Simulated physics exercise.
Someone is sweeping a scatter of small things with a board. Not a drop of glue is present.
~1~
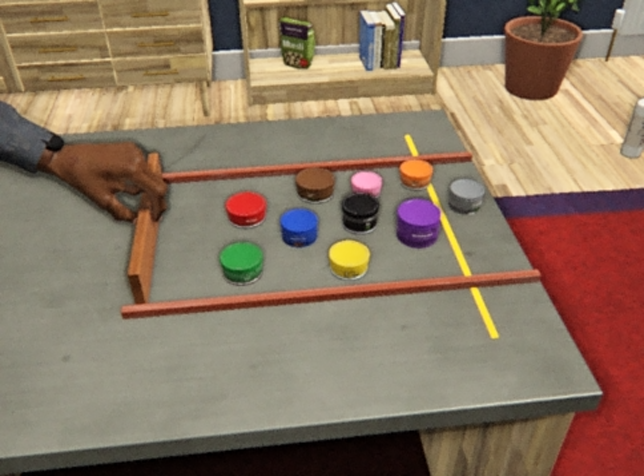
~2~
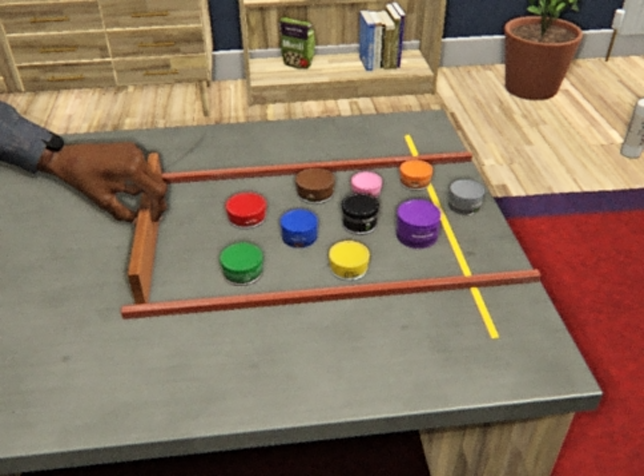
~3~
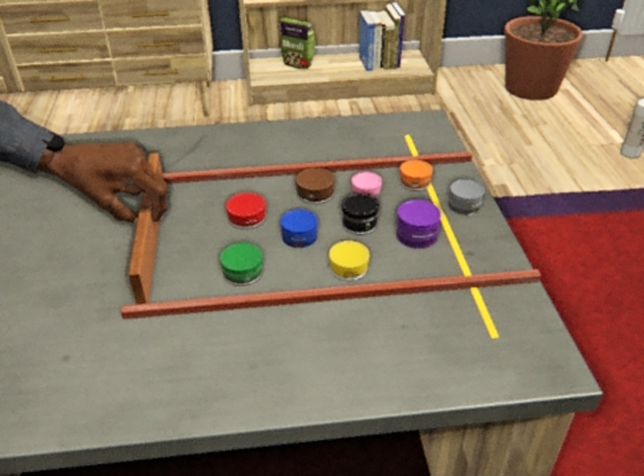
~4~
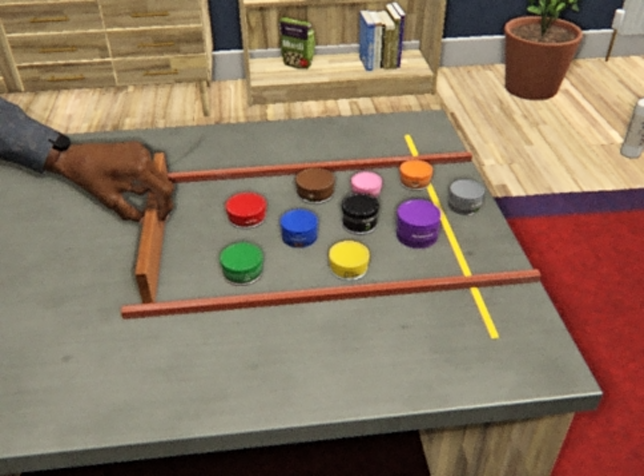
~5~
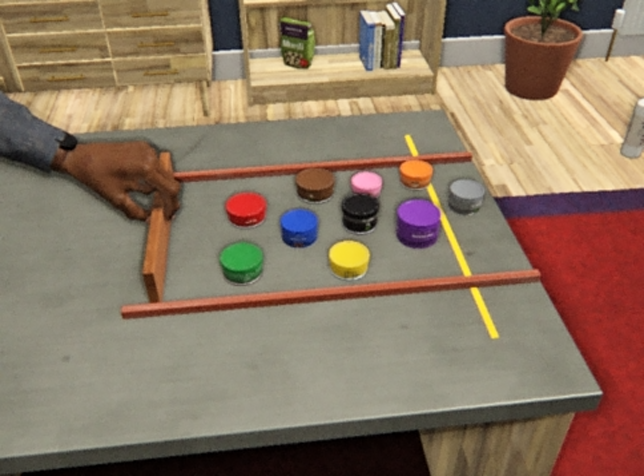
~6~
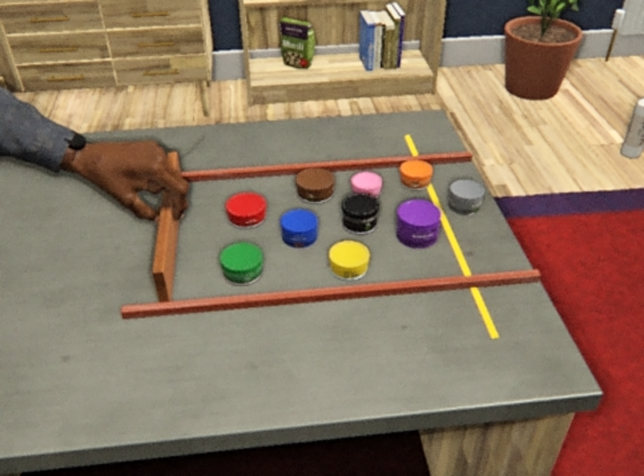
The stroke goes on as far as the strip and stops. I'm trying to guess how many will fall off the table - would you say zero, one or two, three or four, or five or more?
The number of pieces cleared off the edge is going to be one or two exactly.
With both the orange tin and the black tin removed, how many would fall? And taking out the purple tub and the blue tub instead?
You'd get 0 in the first case and 0 in the second one.
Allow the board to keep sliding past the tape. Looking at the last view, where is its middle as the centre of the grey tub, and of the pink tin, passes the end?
(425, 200) and then (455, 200), give or take.
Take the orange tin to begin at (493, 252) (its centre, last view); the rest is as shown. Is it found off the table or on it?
From that start, the object then does not stay.
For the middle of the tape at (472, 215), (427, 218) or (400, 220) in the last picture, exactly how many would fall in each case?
Tallies in the order asked: 6, 0, 0.
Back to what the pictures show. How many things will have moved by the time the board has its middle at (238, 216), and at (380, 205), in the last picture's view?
The first number is 2, the next one 9.
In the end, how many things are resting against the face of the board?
The count is 4.
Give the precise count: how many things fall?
That makes a total of 1.
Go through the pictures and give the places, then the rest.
Grey tub (466, 197); orange tin (416, 175); purple tub (418, 224); board (148, 223); tape (443, 217), in the first picture.
Orange tin (416, 175); pink tin (366, 187), in the second picture.
Purple tub (418, 224); green tin (242, 264), in the third picture.
Grey tub (466, 198); red tin (246, 211), in the fourth picture.
Orange tin (416, 175); blue tub (299, 229), in the fifth picture.
Grey tub (466, 198); orange tin (416, 175); purple tub (418, 224); board (169, 222); tape (443, 217), in the sixth picture.
Soon after, none off yet; grey tub at rest near (466, 198); orange tin at rest near (416, 175); purple tub at rest near (418, 224).
In the end, the number that fall off is one or two; gone, grey tub.
